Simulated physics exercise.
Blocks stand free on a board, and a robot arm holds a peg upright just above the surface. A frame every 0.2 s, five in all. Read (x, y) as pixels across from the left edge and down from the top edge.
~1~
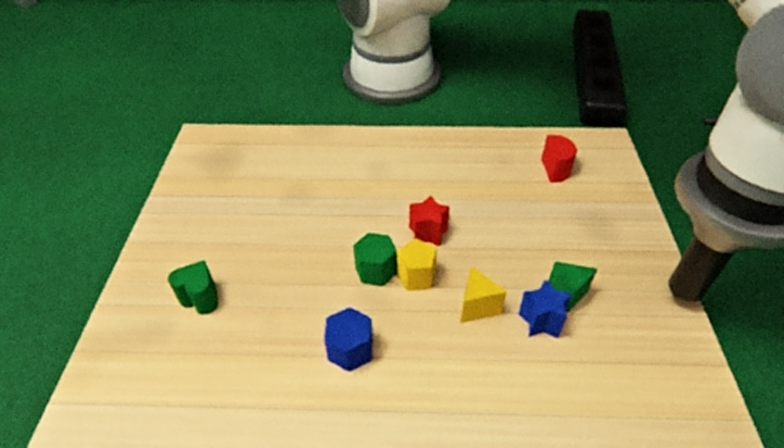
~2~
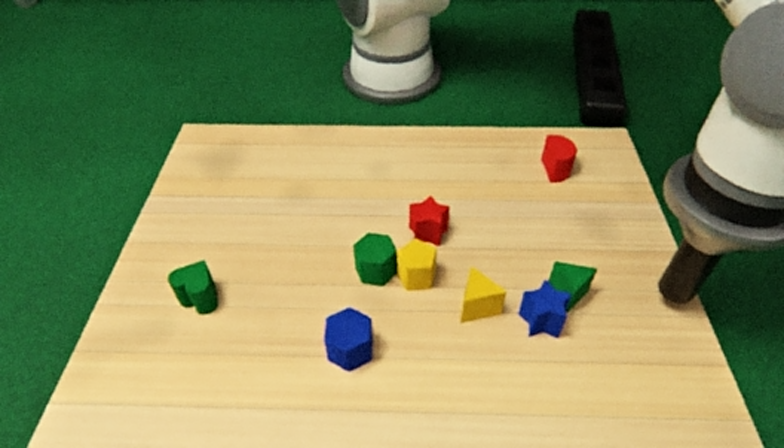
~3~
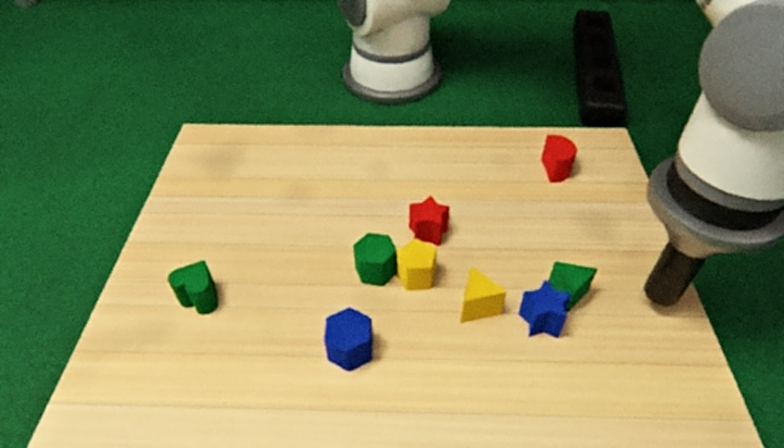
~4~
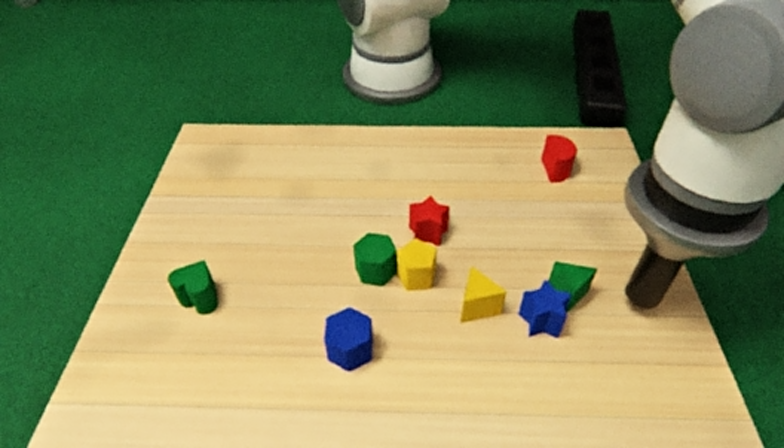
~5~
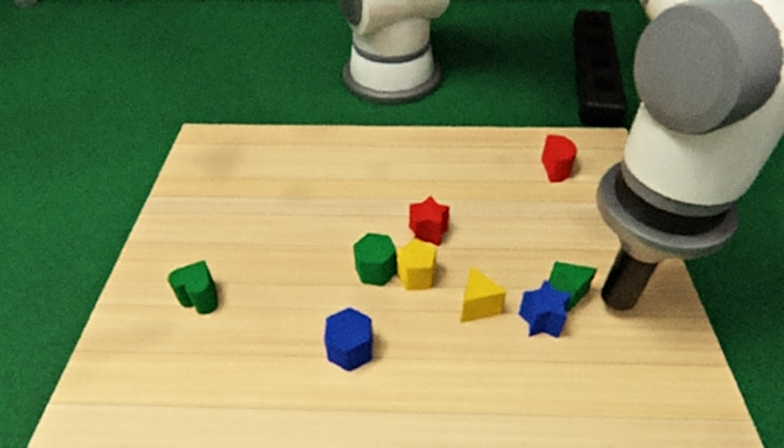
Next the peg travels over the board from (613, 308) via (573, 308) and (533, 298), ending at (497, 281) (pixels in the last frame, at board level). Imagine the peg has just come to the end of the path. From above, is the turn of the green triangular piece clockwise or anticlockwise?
Bird's-eye view: Clockwise.
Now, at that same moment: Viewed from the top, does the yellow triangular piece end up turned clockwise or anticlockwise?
The twist is clockwise.
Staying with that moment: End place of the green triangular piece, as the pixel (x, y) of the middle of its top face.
Most likely (491, 236).
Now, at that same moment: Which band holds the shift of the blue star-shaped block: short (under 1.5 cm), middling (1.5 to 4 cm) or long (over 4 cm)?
Overall it shifts between 1.5 and 4 cm.
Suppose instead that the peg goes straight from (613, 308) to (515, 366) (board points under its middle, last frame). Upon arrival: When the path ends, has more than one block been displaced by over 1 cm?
No.
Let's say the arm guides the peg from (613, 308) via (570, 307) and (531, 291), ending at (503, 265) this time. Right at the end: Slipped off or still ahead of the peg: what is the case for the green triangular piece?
Ahead of the peg.
What follows on the original path. One third of the way, peg (577, 296); blue star-shaped block (546, 299); green triangular piece (554, 268).
Two thirds of the way, peg (536, 287); yellow triangular piece (476, 285); blue star-shaped block (520, 302), turned 50° anticlockwise; green triangular piece (519, 254), turned 30° clockwise.
At the end, peg (500, 270); yellow pentagonal block not moved; yellow triangular piece (475, 286), turned 20° clockwise; blue star-shaped block (518, 302), turned 65° anticlockwise; green triangular piece (491, 236), turned 45° clockwise.
